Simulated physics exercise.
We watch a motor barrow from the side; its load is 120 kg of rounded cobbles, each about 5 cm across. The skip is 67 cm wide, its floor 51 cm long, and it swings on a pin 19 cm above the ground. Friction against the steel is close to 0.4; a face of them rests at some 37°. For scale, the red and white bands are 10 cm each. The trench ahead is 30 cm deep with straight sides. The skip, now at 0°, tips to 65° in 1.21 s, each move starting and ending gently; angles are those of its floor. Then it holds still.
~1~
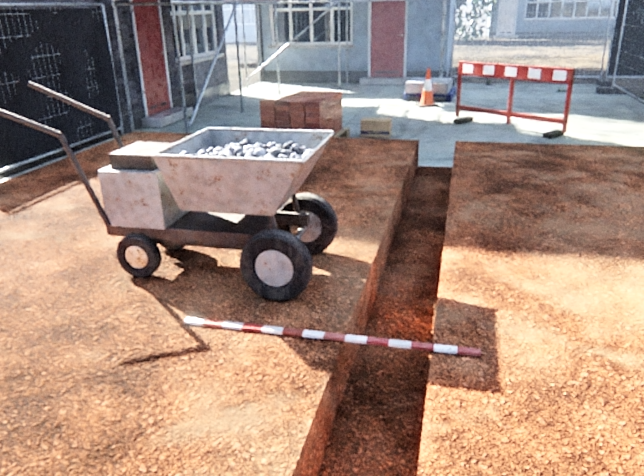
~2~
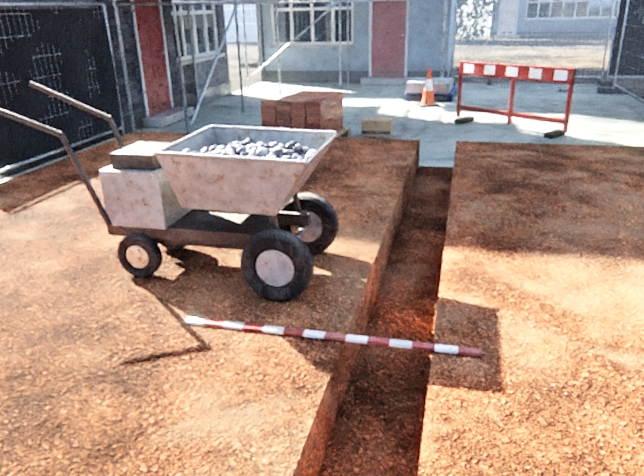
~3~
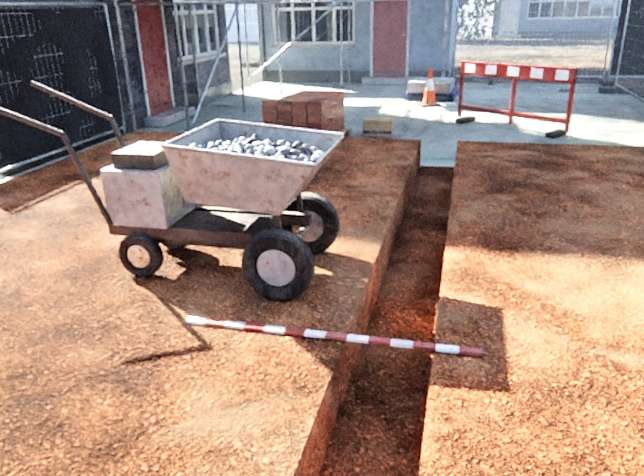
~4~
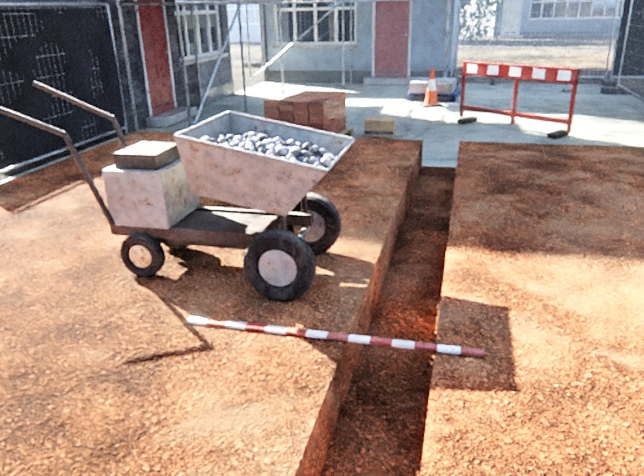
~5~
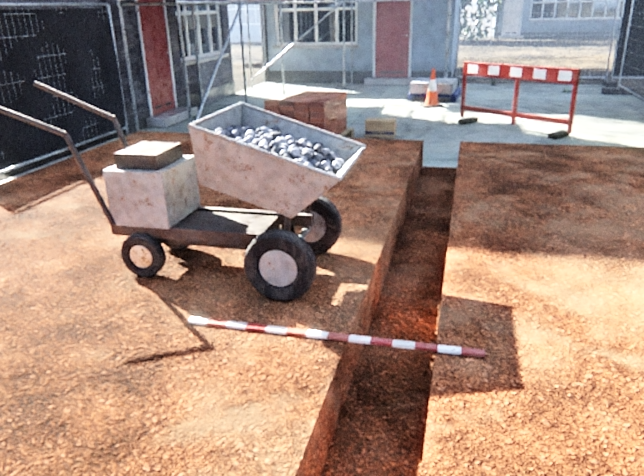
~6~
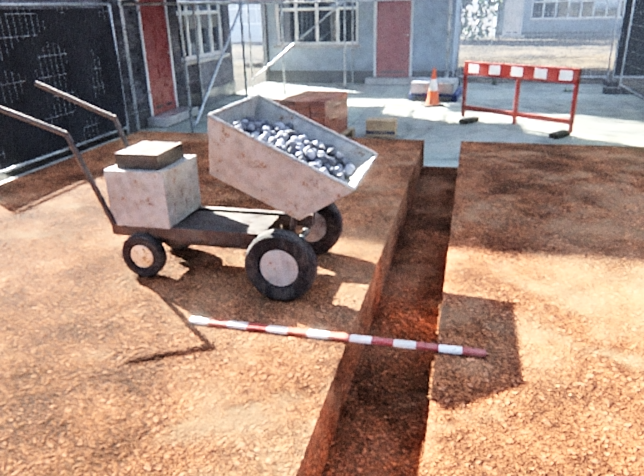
The clip shows a motor barrow loaded with rounded grey cobbles standing beside a straight trench, near a red and white banded pole, as its skip gradually tilts forward to the right, the rear end rising while the wheels stay still.
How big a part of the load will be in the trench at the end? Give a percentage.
Roughly 57 per cent ends in the trench.
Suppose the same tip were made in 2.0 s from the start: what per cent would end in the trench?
In that case some 65 per cent.
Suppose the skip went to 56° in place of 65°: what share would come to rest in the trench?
Then about 25 per cent.
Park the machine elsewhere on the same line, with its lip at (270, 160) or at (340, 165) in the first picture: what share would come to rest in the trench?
About 75 and 25 per cent.
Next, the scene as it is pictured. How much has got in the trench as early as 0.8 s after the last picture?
Some 15 per cent.
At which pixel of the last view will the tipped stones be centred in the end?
Around (422, 324).
Then, 0.4 s after the last picture the floor is at 55°, 100 % in the skip; the foremost stones are at (387, 216).
Then, 0.8 s after the last picture the floor is at 65°, 79 % in the skip, 17 % in the trench, 4 % past the trench; the foremost stones are at (470, 291).
Then, 1.1 s after the last picture the floor is at 65°, 56 % in the skip, 27 % in the trench, 17 % past the trench; the foremost stones are at (540, 294).
Then, 3.1 s after the last picture the floor is at 65°, 26 % in the skip, 57 % in the trench, 18 % past the trench; the foremost stones are at (610, 296).
